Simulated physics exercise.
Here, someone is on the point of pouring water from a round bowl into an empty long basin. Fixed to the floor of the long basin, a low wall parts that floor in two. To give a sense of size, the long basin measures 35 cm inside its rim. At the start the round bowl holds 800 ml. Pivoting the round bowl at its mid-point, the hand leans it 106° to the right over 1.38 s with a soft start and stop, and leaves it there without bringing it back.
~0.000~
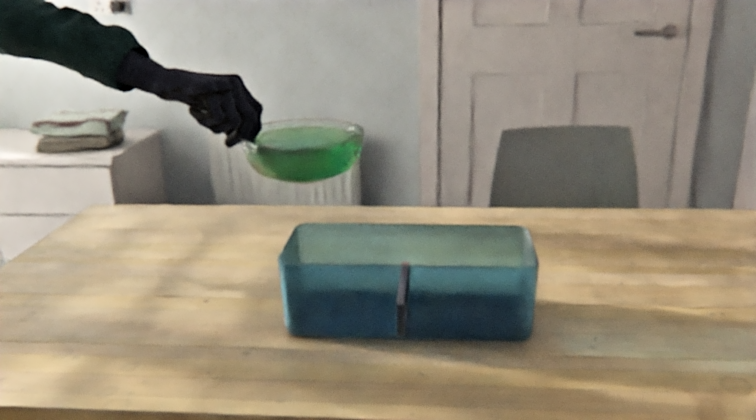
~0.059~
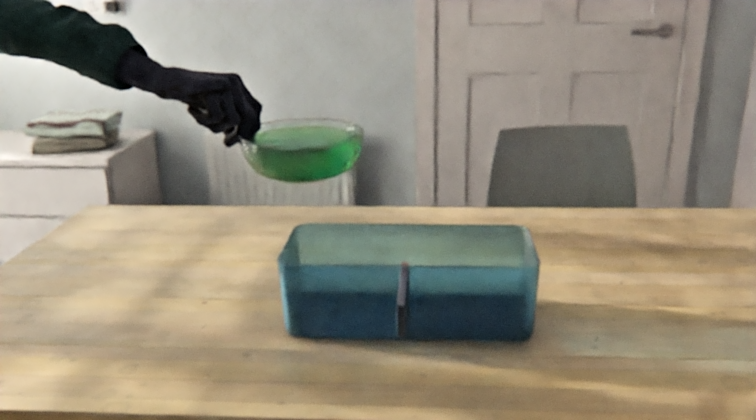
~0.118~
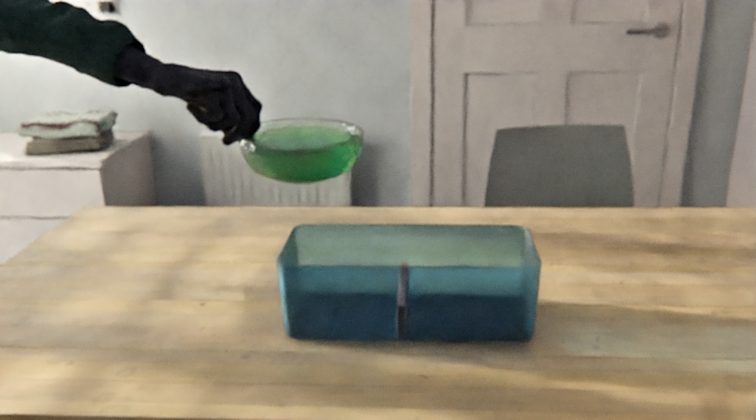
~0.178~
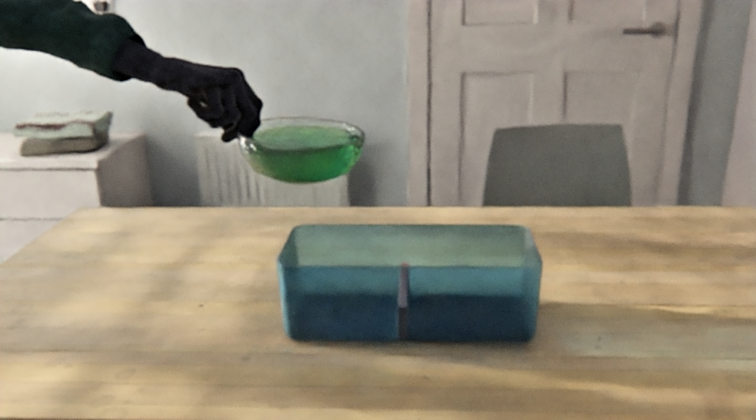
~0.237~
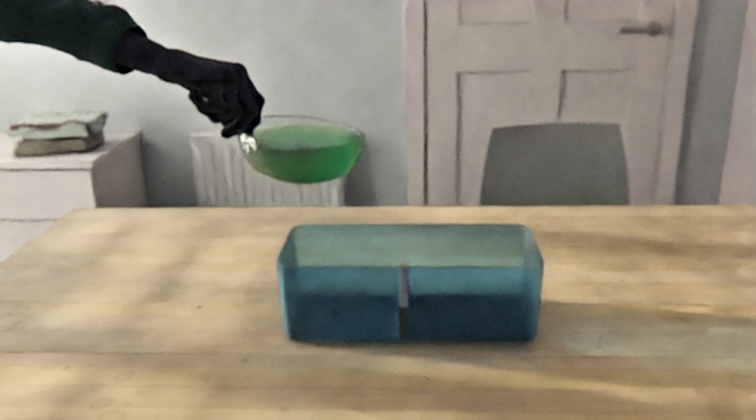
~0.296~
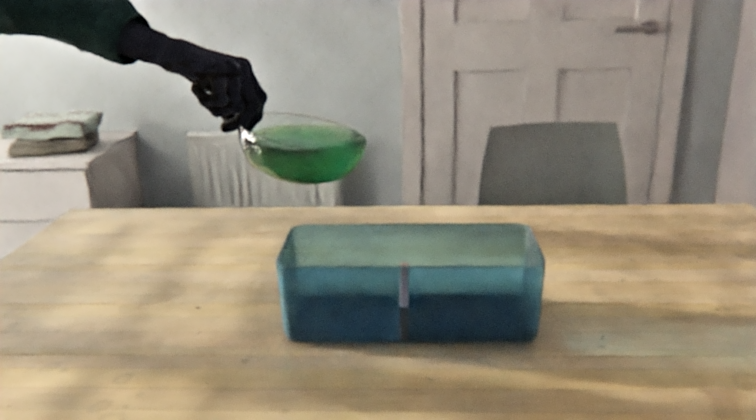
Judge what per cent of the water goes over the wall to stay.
63 percent, roughly.
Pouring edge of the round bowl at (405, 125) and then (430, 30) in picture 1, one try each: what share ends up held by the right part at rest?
Near 90 in a hundred on the first go and near 85 in a hundred on the second.
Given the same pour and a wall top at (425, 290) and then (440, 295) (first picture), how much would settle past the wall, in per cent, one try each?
In turn about 35 and 10 per cent.
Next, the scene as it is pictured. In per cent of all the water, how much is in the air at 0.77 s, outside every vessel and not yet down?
Near 34 per cent at that moment.
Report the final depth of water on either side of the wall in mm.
I'd say close to 12 mm on the left, close to 20 mm on the right.
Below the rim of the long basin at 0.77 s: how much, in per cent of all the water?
36 %, more or less.
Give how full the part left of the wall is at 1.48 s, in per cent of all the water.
I'd put it at close to 36 %.
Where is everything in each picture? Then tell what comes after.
It leans 0°; its right rim is at (363, 133); the water meets the walls at (247, 138) and (361, 138); the long basin's rim runs from (288, 243) to (532, 246); the wall's top is at (403, 283), in the first picture.
It leans 0°; its right rim is at (363, 134); the water meets the walls at (246, 138) and (361, 138), in the second picture.
It leans 2°; its right rim is at (363, 135); the water meets the walls at (244, 138) and (361, 139), in the third picture.
It leans 4°; its right rim is at (364, 137); the water meets the walls at (244, 137) and (361, 139), in the fourth picture.
It leans 8°; its right rim is at (364, 140); the water meets the walls at (244, 137) and (363, 139), in the fifth picture.
It leans 12°; its right rim is at (365, 144); the water meets the walls at (245, 136) and (365, 139), in the sixth picture.
Then, 0.77 s in, the tilt is 63° and 30 per cent is still to pour, 6 is left of the wall and 31 right of it.
Then, 1.12 s in, the tilt is 97° and 1 per cent is still to pour, 34 is left of the wall and 62 right of it.
Then, 1.48 s in, the tilt is 106° and 0 per cent is still to pour, 37 is left of the wall and 63 right of it.
Then, 1.88 s in, the tilt is 106° and 0 per cent is still to pour, 37 is left of the wall and 63 right of it.
Finally, 37 per cent lies left of the wall, 63 right of it and 1 outside.
